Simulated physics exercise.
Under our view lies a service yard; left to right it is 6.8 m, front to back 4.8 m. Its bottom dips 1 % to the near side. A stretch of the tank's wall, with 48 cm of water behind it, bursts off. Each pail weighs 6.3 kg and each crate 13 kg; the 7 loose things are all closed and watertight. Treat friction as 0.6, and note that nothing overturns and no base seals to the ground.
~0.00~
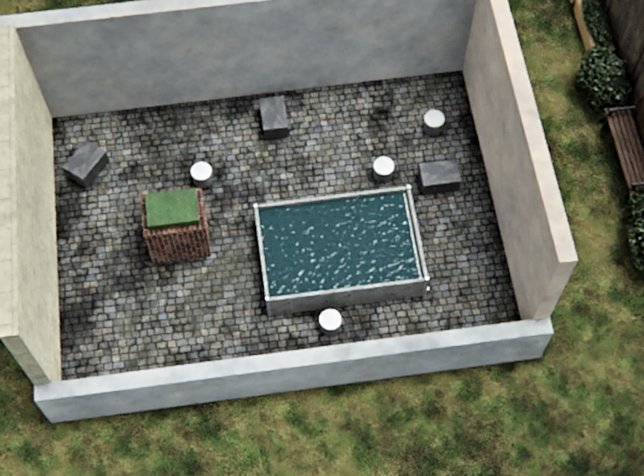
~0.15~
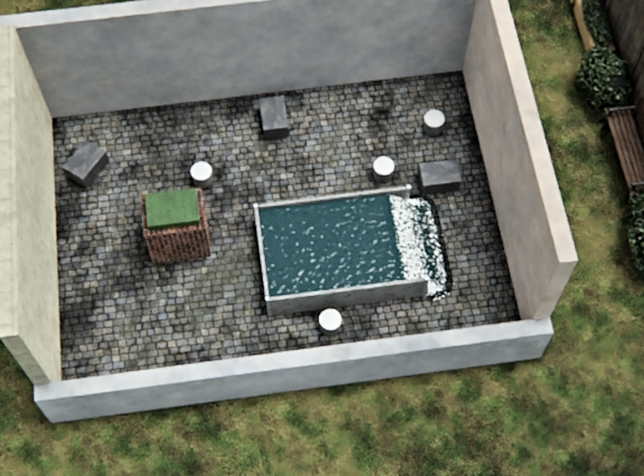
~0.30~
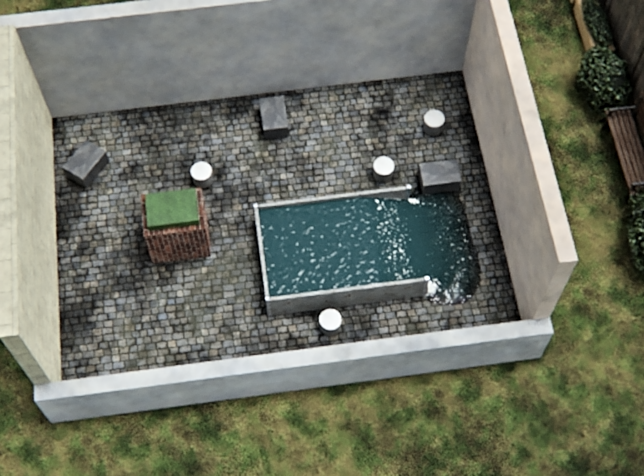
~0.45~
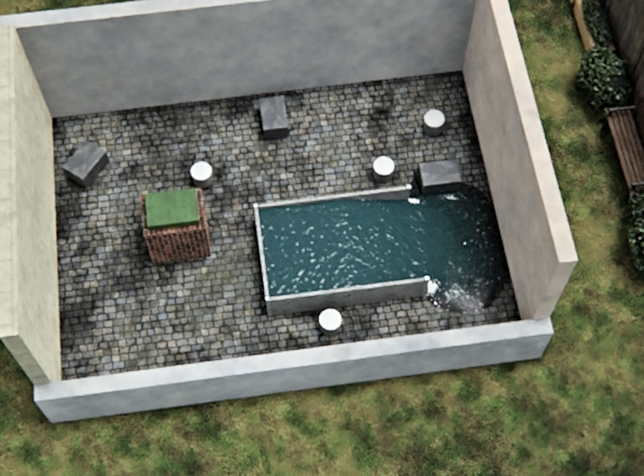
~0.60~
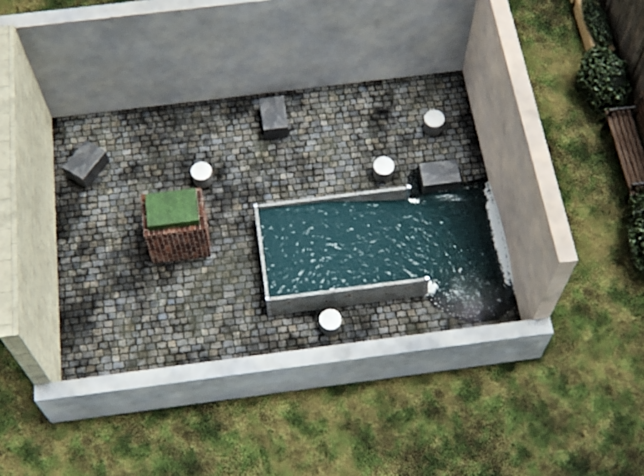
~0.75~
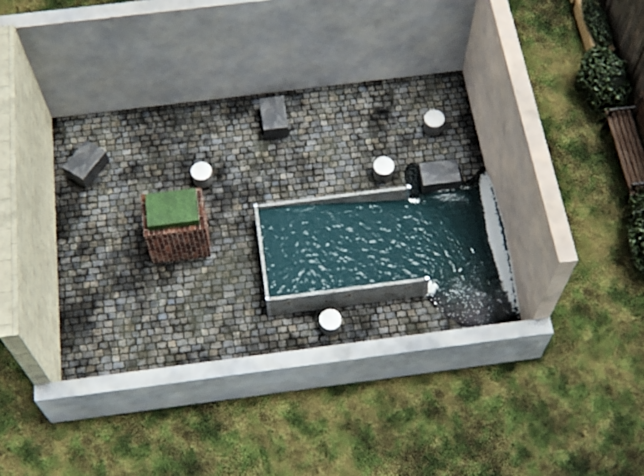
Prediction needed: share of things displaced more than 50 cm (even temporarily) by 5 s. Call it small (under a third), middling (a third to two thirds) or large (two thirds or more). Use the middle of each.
Middling, a third to two thirds.
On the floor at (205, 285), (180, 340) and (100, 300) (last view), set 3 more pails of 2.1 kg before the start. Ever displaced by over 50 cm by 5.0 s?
Well, in turn they are below that, above that and below that.
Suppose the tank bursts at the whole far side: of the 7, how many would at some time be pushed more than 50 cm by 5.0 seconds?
In that case 5 of them.
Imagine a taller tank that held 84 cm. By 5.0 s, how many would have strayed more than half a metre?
With that change, 5 of them.
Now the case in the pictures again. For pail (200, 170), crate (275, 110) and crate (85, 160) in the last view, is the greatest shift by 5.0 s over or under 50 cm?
One by one: Below the line; above the line; below the line.
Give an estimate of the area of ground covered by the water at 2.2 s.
Close to 10.5 m2, I'd say.
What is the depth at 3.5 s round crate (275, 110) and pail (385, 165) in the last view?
Depth approx. 0 cm / 3 cm.
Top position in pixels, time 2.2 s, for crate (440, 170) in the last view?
Near (418, 141).
After 1.1 s 0 of 7 are over 50 cm from their spots; 0 afloat.
After 2.2 s 1 of 7 are over 50 cm from their spots; 0 afloat.
After 3.5 s 3 of 7 are over 50 cm from their spots; 1 afloat.
After 5.0 s 4 of 7 are over 50 cm from their spots, and 4 have been at some point; 1 afloat.
